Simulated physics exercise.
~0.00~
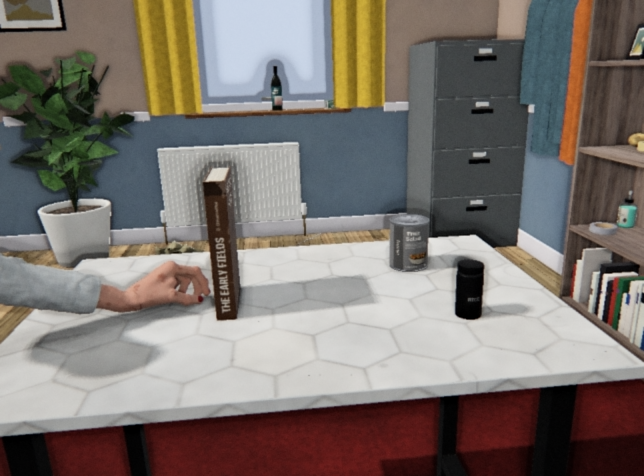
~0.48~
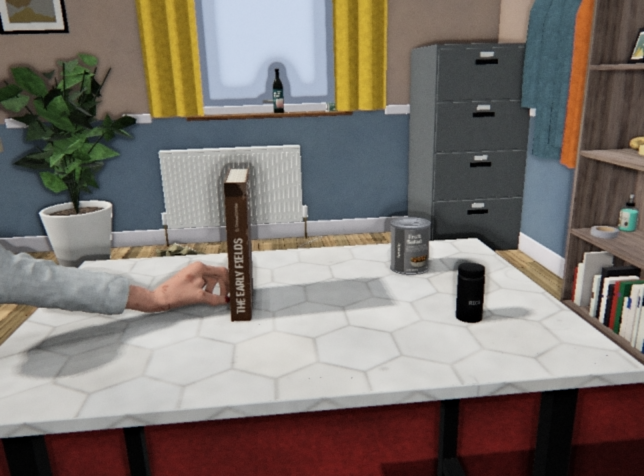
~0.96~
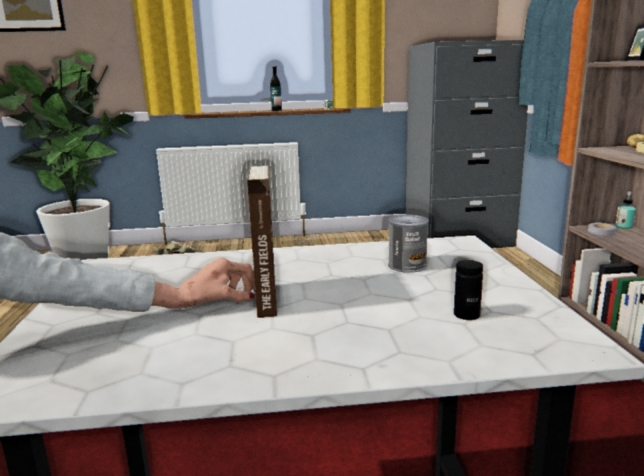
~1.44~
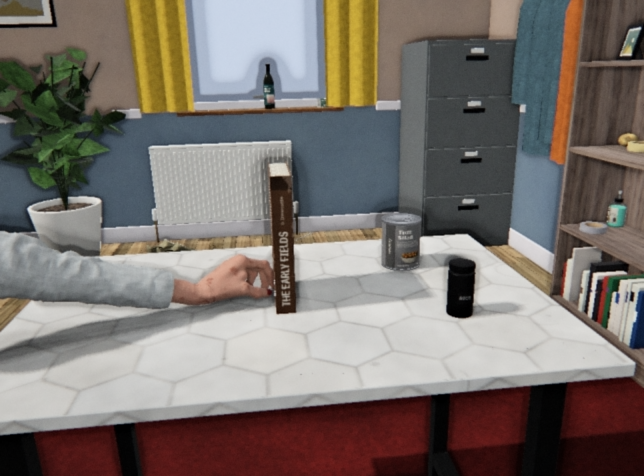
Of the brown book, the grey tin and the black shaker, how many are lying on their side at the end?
None of them are lying on their side. The brown book, the grey tin and the black shaker are all still upright at the end.
